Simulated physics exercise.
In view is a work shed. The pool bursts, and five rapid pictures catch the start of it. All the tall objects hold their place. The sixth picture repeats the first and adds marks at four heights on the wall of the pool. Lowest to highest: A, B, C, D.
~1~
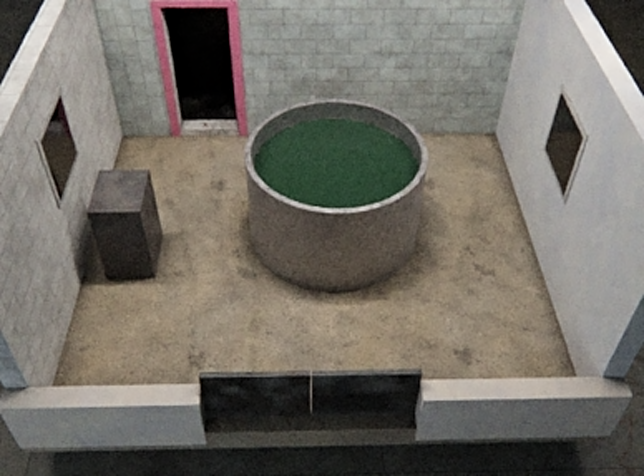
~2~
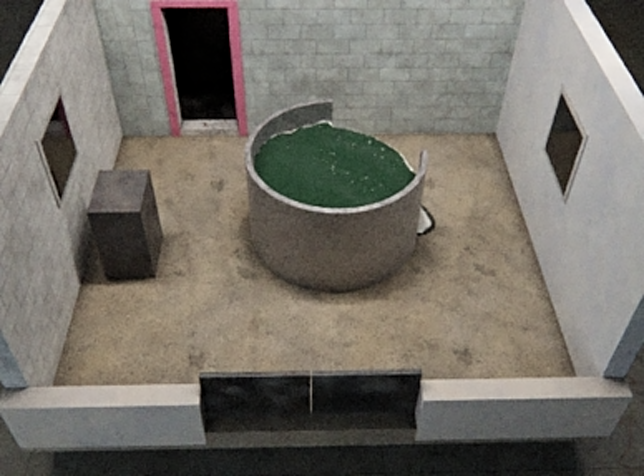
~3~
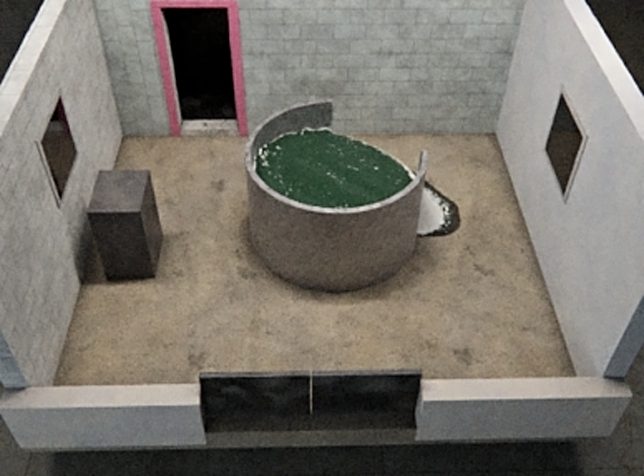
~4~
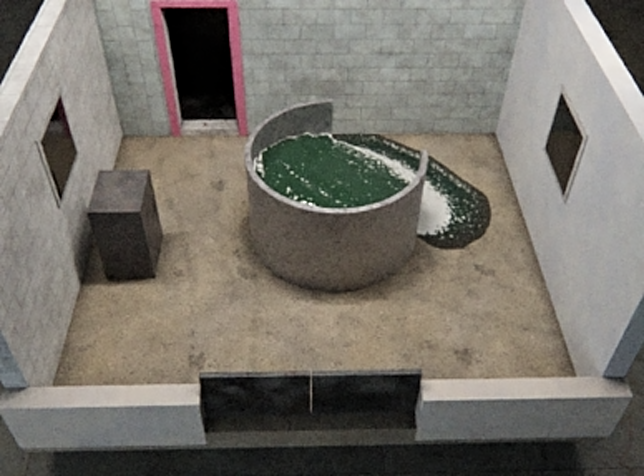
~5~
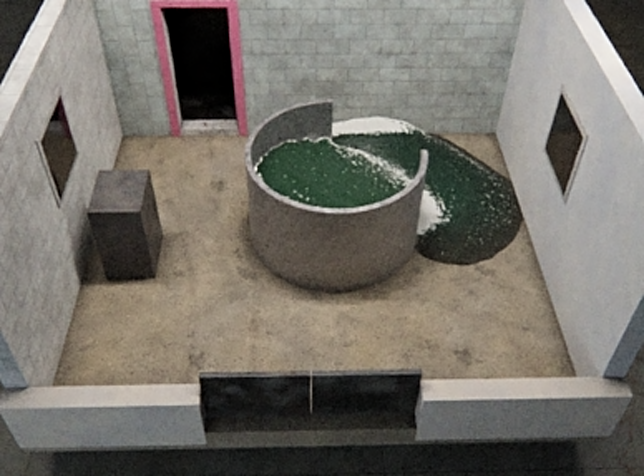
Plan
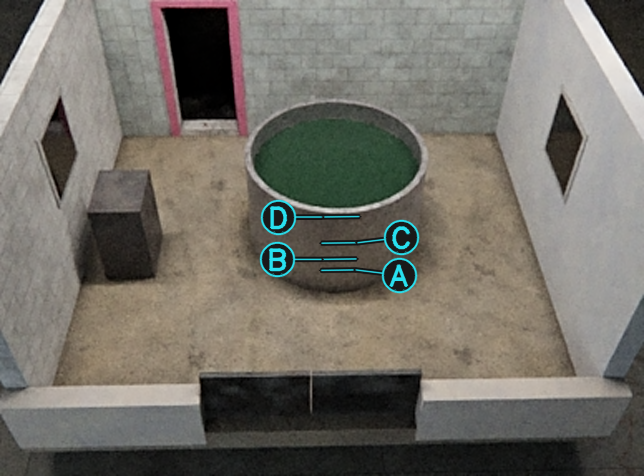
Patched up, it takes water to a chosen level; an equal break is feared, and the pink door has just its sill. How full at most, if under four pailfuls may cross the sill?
I would pick level C.
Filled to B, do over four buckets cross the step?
No.
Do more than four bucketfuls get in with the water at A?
No.
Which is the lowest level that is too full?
It is D.
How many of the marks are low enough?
Three of them.
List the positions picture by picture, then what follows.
Water in the pool at rest, its middle at (336, 168); foot of the pink doorway at (210, 135); shut gate at (311, 379), in the first picture.
In the second picture, 2 % of the ground under water, visible out to (423, 229).
In the third picture, 6 % of the ground under water, visible out to (453, 222).
In the fourth picture, 13 % of the ground under water, visible out to (479, 219).
In the fifth picture, 21 % of the ground under water, visible out to (517, 216).
In cyan, A at (338, 270); B at (338, 259); C at (339, 242); D at (340, 216); from the bottom up A, B, C, D.
Choosing A, nothing gets over.
Choosing B, nothing gets over.
Choosing C, a splash gets over, under a bucket.
Choosing D, about 8 bucketfuls get in.
